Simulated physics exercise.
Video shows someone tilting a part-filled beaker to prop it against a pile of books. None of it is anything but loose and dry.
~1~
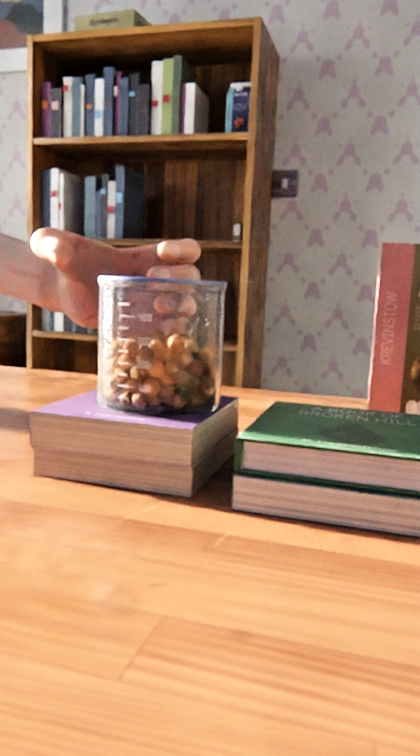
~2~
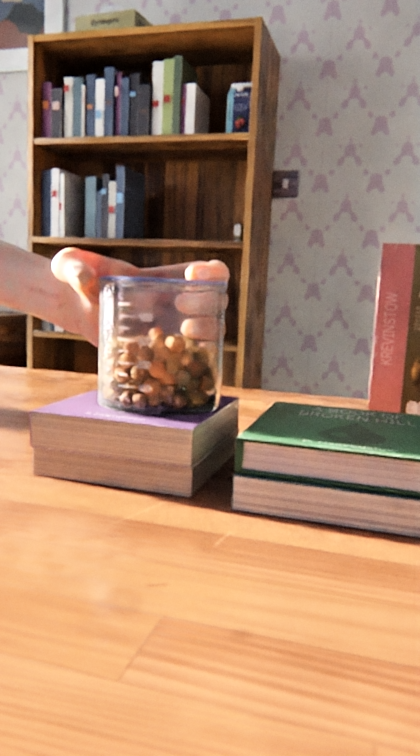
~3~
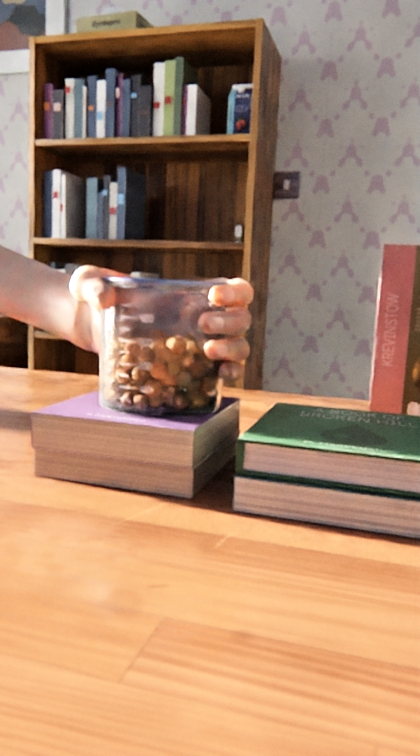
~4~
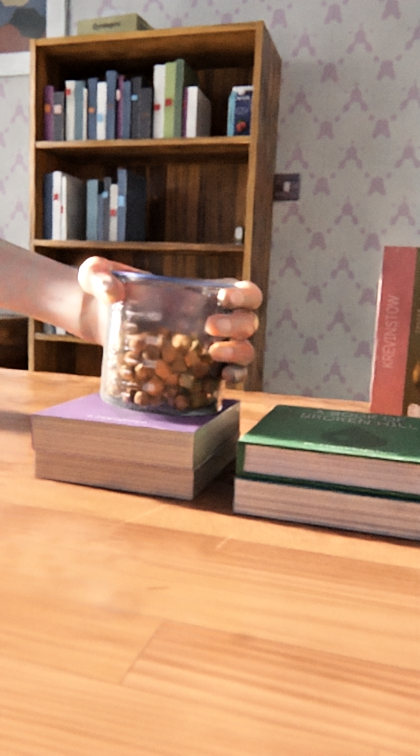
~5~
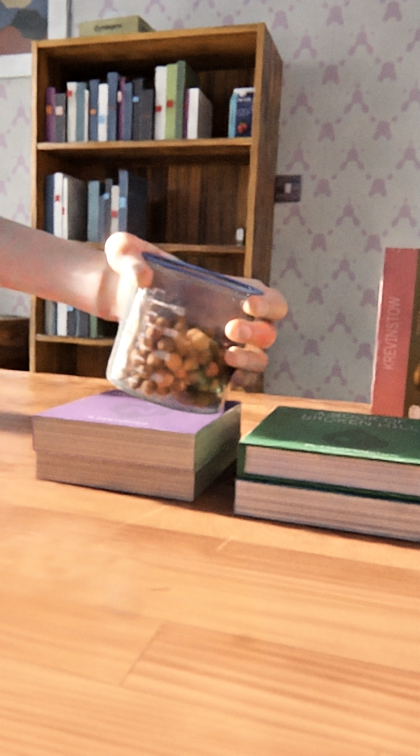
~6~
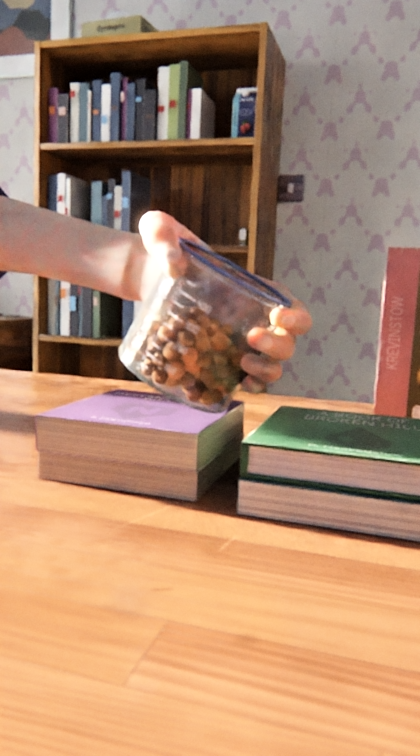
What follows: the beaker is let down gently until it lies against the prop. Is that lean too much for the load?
So the filling begins to escape.
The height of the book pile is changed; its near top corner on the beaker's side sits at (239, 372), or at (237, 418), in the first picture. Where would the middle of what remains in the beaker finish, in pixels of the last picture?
The middle would end roughly at (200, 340) the first time, then roughly at (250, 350).
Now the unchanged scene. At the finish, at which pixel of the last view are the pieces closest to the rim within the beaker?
At about (355, 410).
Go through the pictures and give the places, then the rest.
The first frame shows beaker near (161, 342), half full of roasted chickpeas; book pile near (353, 442), its top about level with the beaker's foot.
The second frame shows beaker near (162, 342), upright; rim near (222, 284); top of the contents near (159, 349).
The third frame shows beaker near (163, 343), upright; rim near (224, 285); book pile near (354, 444).
The fourth frame shows beaker near (168, 340), leaning 4°; rim near (233, 287); top of the contents near (157, 346).
The fifth frame shows beaker near (184, 332), leaning 16°; rim near (260, 294); book pile near (356, 447).
The sixth frame shows beaker near (204, 326), leaning 28°; rim near (288, 305); book pile near (359, 447), its top about level with the beaker's foot.
Then, 0.43 s on from there, the beaker leans 53°; everything is still inside.
Then, 0.88 s on from there, the beaker leans 79°; everything is still inside.
Then, 1.42 s on from there, the beaker rests on the book pile at 92°; a small part of the roasted chickpeas out of it.
In the end, the beaker rests on the book pile at 92°; a small part of the roasted chickpeas out of it.
